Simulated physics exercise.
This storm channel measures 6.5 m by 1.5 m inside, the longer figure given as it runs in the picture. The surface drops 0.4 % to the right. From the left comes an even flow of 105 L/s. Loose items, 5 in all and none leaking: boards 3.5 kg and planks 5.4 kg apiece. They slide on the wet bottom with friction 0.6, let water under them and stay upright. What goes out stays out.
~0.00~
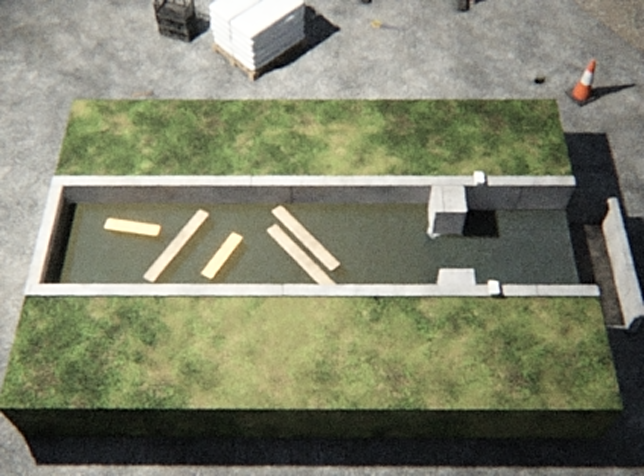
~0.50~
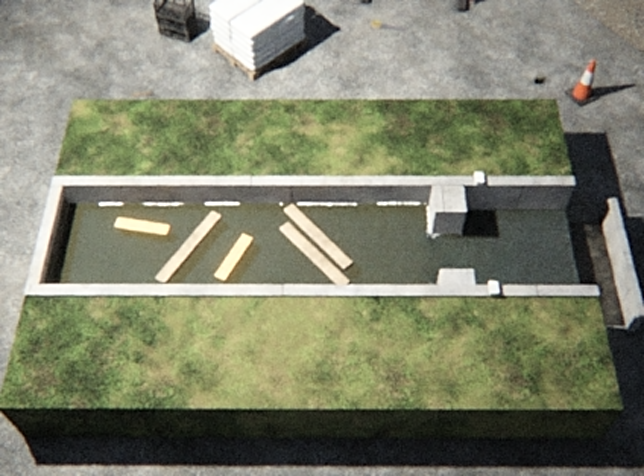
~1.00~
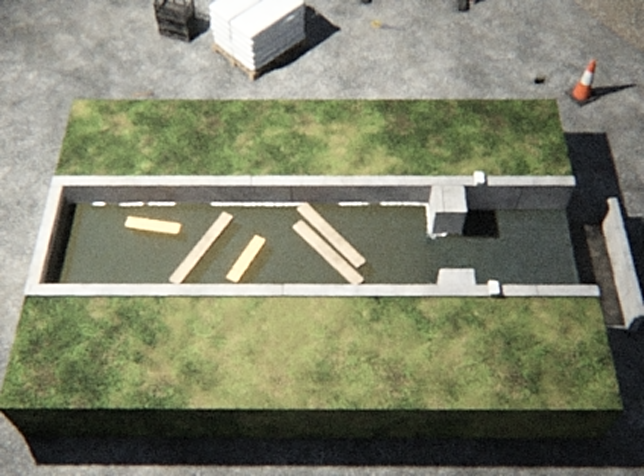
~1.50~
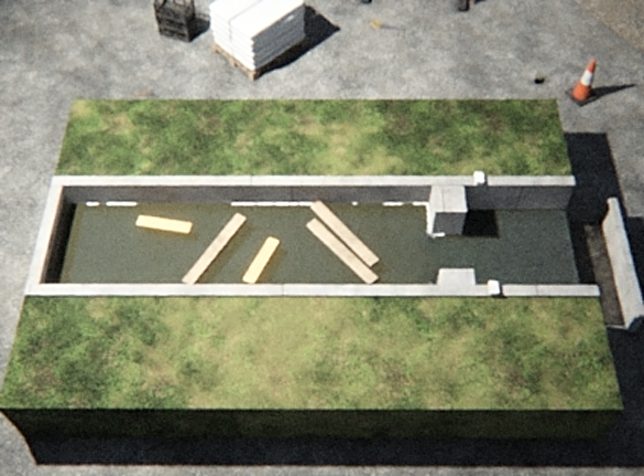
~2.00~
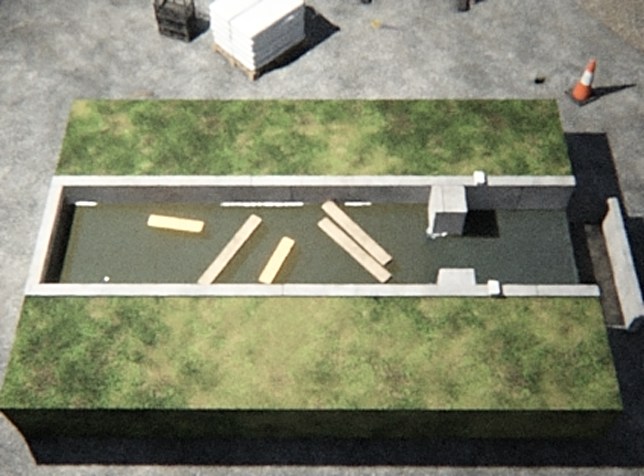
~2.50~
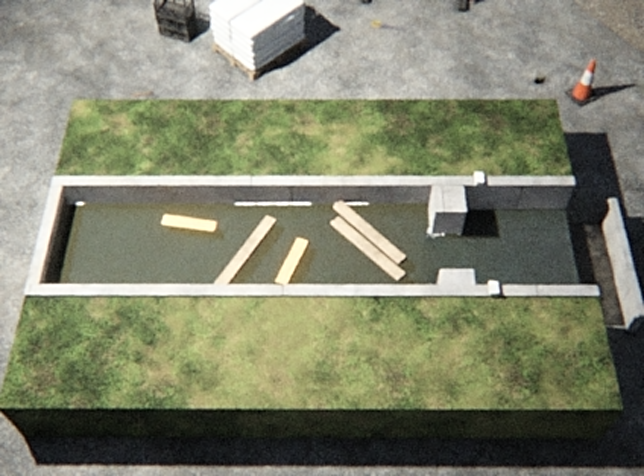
The footage shows a walled channel of murky water between two grassy banks, where five pieces of wood, two yellowish and three pale brown, drift slowly to the right together, keeping roughly the same spacing and angles.
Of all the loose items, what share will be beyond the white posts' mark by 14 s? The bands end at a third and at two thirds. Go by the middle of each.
Share: Between one and two thirds.
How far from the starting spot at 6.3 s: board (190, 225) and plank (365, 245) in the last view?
In that order: 200 cm, washed out.
After 3.5 s 0 of 5 are over the mark; 5 afloat.
After 6.3 s 2 of 5 are over the mark; 3 afloat.
After 10.0 s 3 of 5 are over the mark; 2 afloat.
After 14.0 s 3 of 5 are over the mark; 2 afloat.
